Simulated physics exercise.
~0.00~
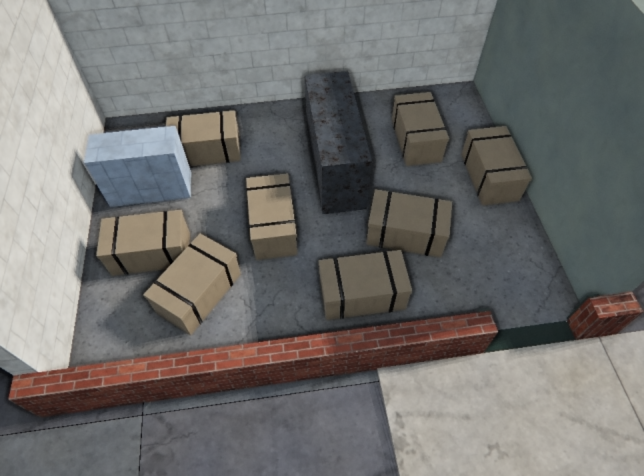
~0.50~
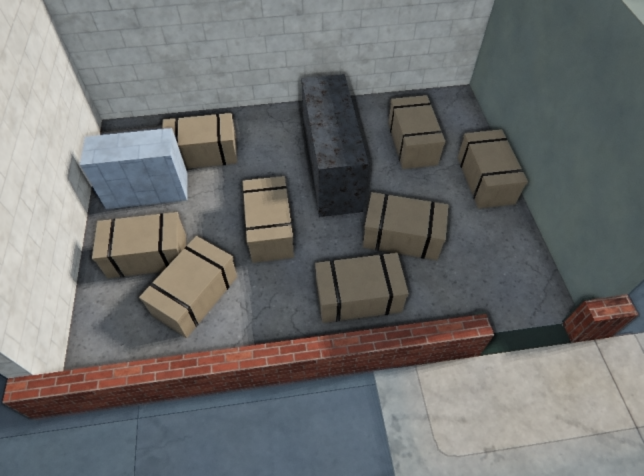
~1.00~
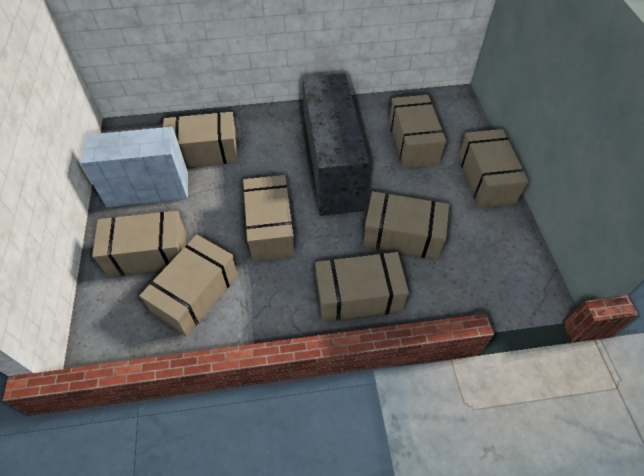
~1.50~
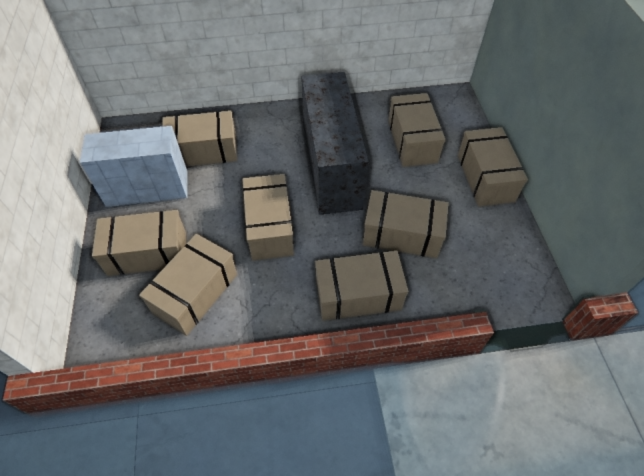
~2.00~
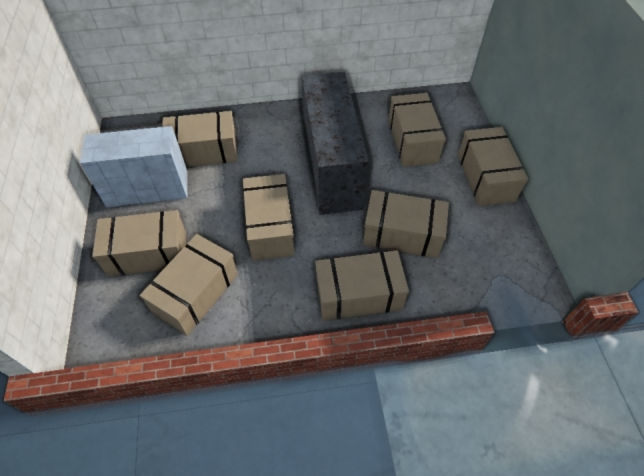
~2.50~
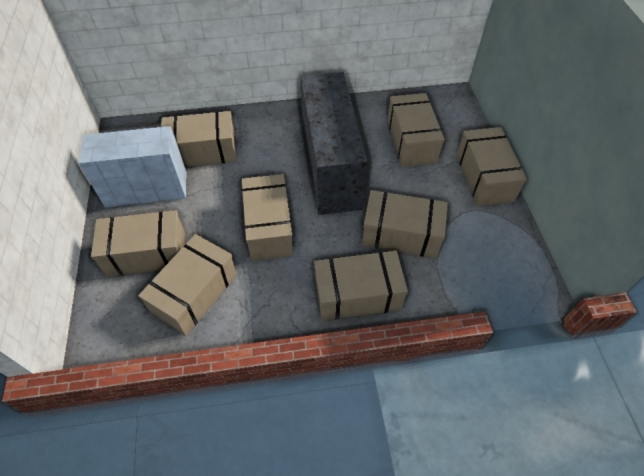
Eight tan trunks with black bands lie scattered over the grey floor of a roofless store, seen from above, between pale block walls and a green wall at right. A pale blue block sits at left and a tall dark block near the centre, behind a low red brick wall with a gap. Bluish water spreads over the street and through the gap onto the floor, while the trunks stay still and the view shifts slightly early on.
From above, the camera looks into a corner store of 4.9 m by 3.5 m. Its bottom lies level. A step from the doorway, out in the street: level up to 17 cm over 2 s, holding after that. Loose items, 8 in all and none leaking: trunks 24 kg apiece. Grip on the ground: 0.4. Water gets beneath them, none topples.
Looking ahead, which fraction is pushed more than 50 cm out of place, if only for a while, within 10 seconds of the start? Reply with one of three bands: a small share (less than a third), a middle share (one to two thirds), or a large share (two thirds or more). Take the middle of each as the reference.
A small share, less than a third.
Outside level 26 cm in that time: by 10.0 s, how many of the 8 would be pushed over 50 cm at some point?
Count: 4.
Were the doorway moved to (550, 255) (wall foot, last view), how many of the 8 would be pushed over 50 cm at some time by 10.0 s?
Then 2 of them would.
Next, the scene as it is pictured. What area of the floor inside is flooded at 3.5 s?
Some 3.5 m2.
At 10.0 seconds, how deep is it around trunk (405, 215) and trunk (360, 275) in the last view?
First roughly 7 cm, second roughly 3 cm.
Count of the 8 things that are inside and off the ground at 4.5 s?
At that moment 0.
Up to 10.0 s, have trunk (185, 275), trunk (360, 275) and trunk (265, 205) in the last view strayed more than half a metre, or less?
So that's inside it for the first, inside it for the second and inside it for the last.
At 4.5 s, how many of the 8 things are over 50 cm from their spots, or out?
I make it 1.
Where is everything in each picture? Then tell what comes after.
The first picture shows a trunk at (365, 275), on the bottom; a trunk at (499, 153) rests on the ground; water covers 0.0 m2; 0 of 8 have shifted.
The second picture shows a trunk at (361, 278), on the bottom; a trunk at (495, 157) rests on the ground; 0.0 m2 under water; 0 of 8 have shifted.
The third picture shows a trunk at (361, 277) rests on the ground; a trunk at (496, 156), on the bottom; 0.0 m2 under water; 0 of 8 have shifted.
The fourth picture shows a trunk at (361, 276) rests on the ground; a trunk at (495, 154), on the bottom; 0.0 m2 under water; 0 of 8 have shifted.
The fifth picture shows a trunk at (361, 276) rests on the ground; a trunk at (495, 154) rests on the ground; water covers 0.3 m2; 0 of 8 have shifted.
The sixth picture shows a trunk at (360, 276) rests on the ground; a trunk at (494, 154), on the bottom; water covers 1.3 m2; 0 of 8 have shifted.
After 3.5 s 0 of 8 are over 50 cm from their spots; 0 afloat.
After 4.5 s 1 of 8 are over 50 cm from their spots; 0 afloat.
After 7.0 s 1 of 8 are over 50 cm from their spots; 2 afloat.
After 10.0 s 2 of 8 are over 50 cm from their spots, and 2 have been at some point; 2 afloat.
